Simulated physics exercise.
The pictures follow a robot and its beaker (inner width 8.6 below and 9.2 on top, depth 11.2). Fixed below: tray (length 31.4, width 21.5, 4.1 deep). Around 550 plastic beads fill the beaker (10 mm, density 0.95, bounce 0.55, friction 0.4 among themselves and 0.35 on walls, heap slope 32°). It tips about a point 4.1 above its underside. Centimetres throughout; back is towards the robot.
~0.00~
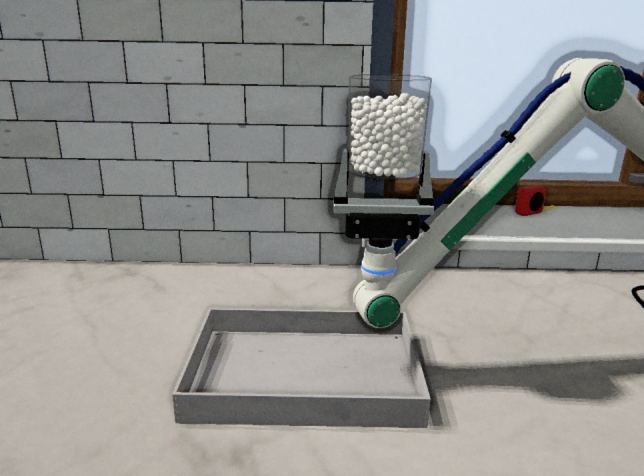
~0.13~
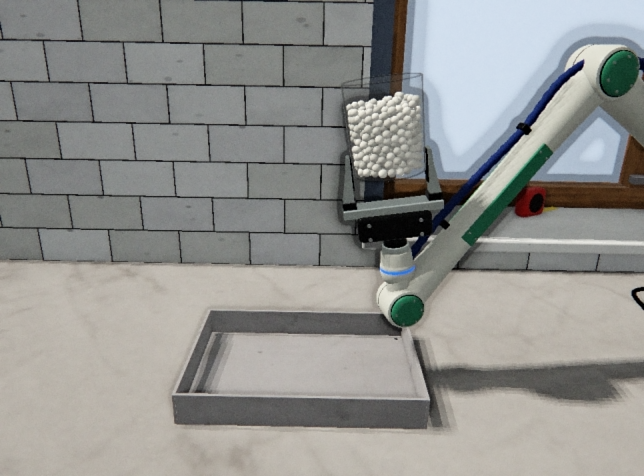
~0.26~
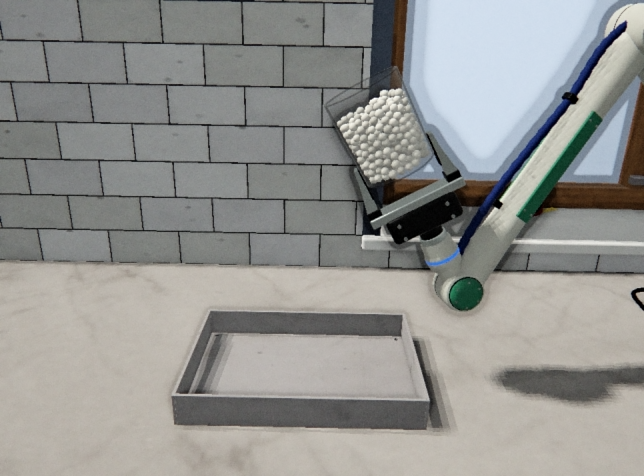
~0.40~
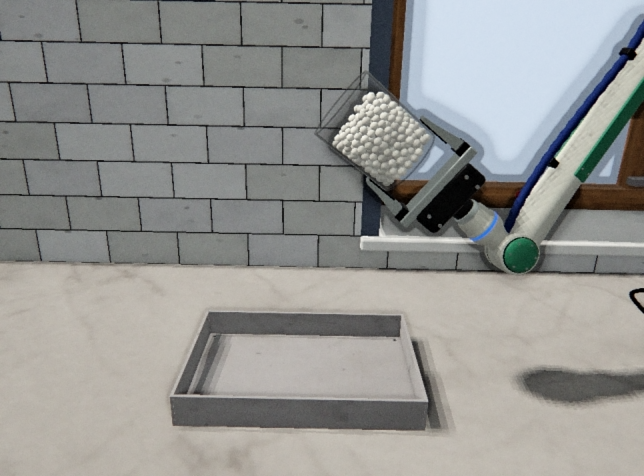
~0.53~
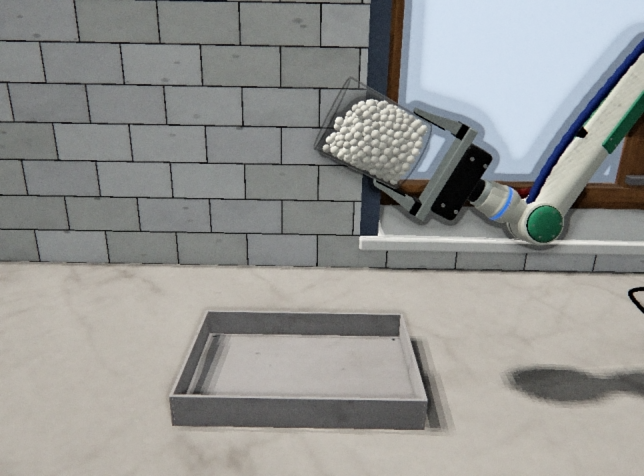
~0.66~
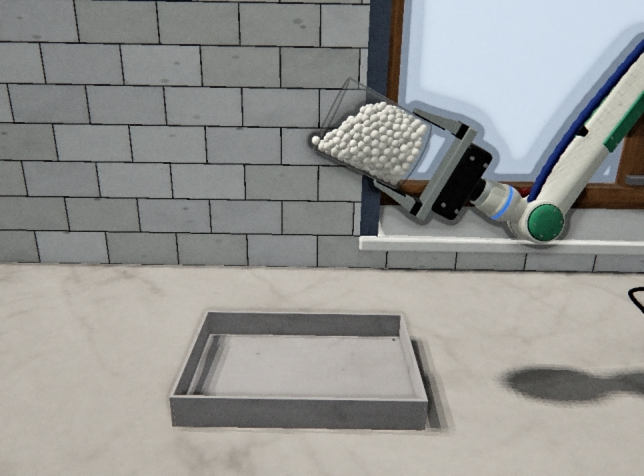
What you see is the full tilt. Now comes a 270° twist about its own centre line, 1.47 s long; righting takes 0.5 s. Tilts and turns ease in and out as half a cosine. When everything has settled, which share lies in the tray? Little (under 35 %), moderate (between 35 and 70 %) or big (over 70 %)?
Share in the tray: Little (under 35 %).
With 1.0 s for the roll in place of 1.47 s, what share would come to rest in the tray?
It would be near 5 per cent.
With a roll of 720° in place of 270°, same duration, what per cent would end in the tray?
In that case some 5 per cent.
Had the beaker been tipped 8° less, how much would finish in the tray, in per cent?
In that case some 0 per cent.
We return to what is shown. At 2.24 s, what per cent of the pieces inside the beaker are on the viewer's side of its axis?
Some 55 per cent.
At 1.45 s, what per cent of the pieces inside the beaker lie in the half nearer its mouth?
About 40 per cent.
By 1.45 s, tipped 64°, highest piece 39 above the table; 544 in the beaker, 1 in the tray, 3 in flight or on a rim.
By 2.24 s, tipped 57°, highest piece 39 above the table; 510 in the beaker, 28 in the tray, 2 on the table or floor, 8 in flight or on a rim.
By 2.83 s, upright, highest piece 42 above the table; 508 in the beaker, 37 in the tray, 2 on the table or floor, 1 in flight or on a rim.
By 3.53 s, upright, highest piece 42 above the table; 508 in the beaker, 38 in the tray, 2 on the table or floor.
Final count, 508 in the beaker, 38 in the tray, 2 on the table or floor. That is 7 % in the tray.
